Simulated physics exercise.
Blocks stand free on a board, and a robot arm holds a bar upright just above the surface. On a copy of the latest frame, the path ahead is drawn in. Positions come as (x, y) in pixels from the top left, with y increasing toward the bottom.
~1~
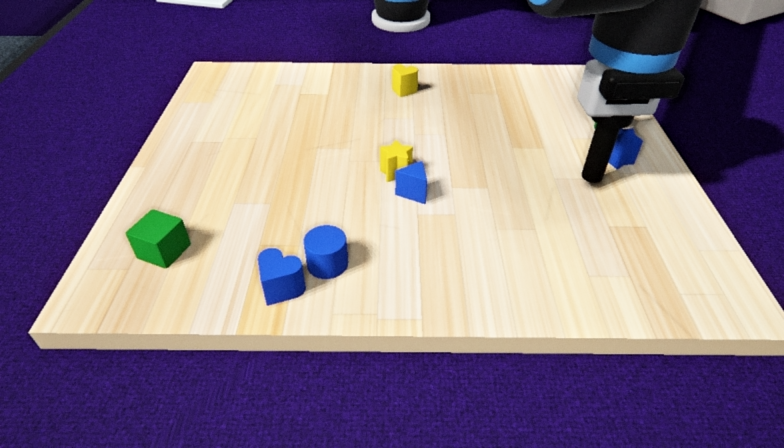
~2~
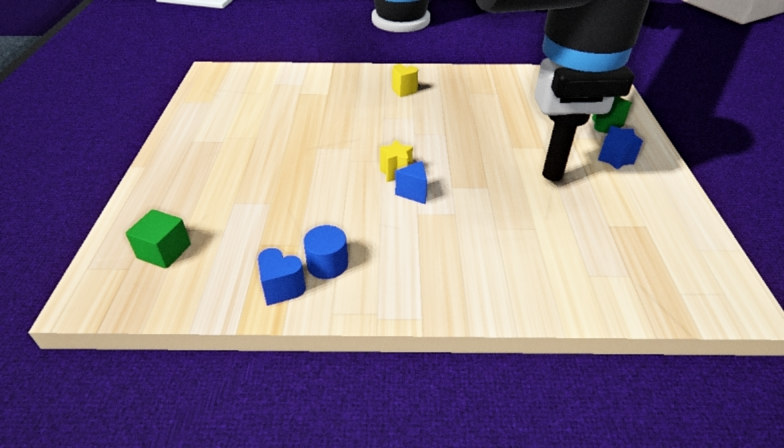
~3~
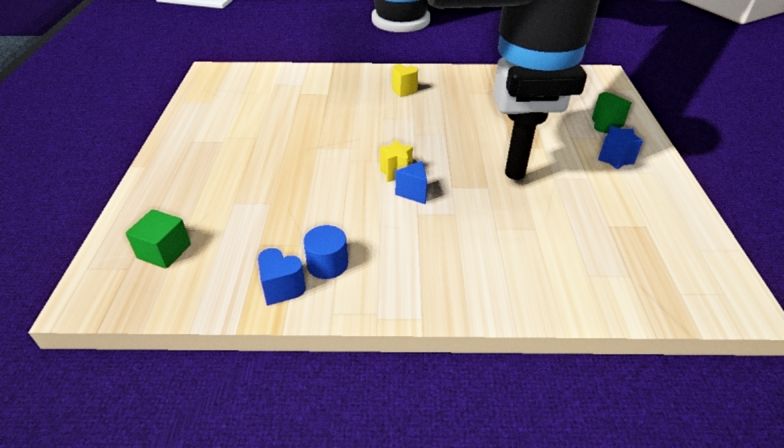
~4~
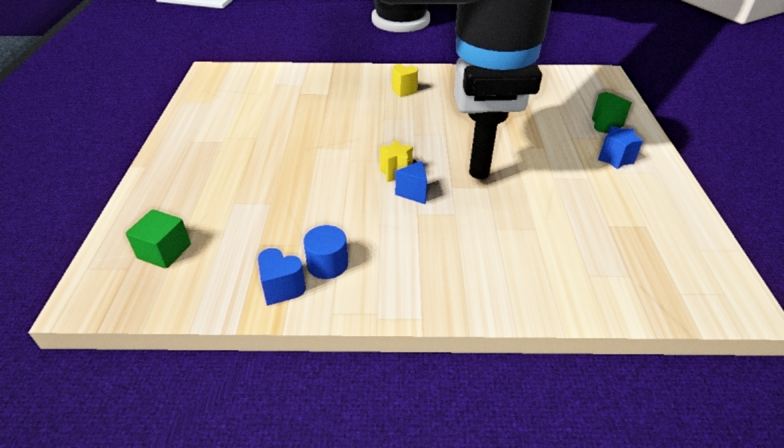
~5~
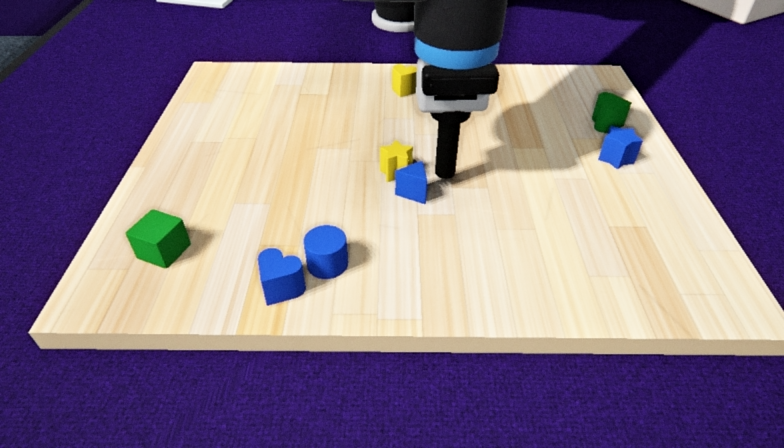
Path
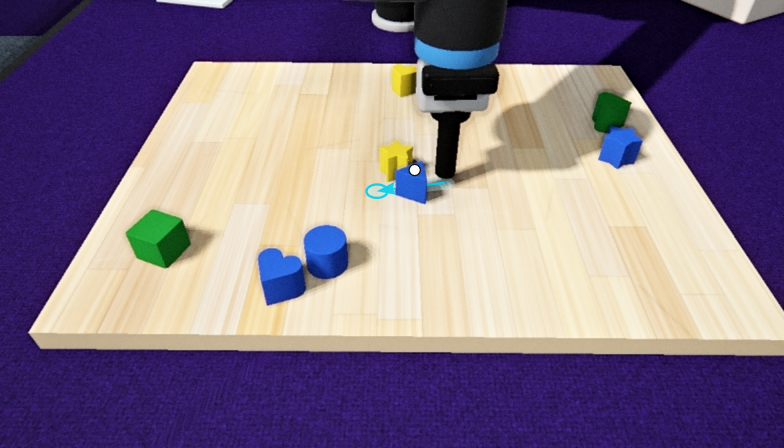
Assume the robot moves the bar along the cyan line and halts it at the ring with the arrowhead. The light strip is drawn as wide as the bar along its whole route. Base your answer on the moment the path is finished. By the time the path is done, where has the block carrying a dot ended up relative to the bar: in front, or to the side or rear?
The bar has lost it.
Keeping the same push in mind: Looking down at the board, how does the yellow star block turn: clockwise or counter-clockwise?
My prediction: CW.
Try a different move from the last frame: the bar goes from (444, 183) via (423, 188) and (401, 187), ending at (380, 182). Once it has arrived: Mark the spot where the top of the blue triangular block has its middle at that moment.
Its top middle is near (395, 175).
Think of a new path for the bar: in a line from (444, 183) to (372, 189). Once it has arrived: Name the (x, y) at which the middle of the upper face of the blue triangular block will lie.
If I read the scene right, the answer is (396, 176).
The line goes in a line from (444, 183) to (377, 191); the dot is on the blue triangular block.
The first path, step by step. Halfway along, bar (410, 177); yellow star block (394, 149); blue triangular block (403, 174), turned 55° anticlockwise.
At the end, bar (377, 181); yellow star block (389, 149), turned 45° clockwise; blue triangular block (394, 178), turned 95° anticlockwise.
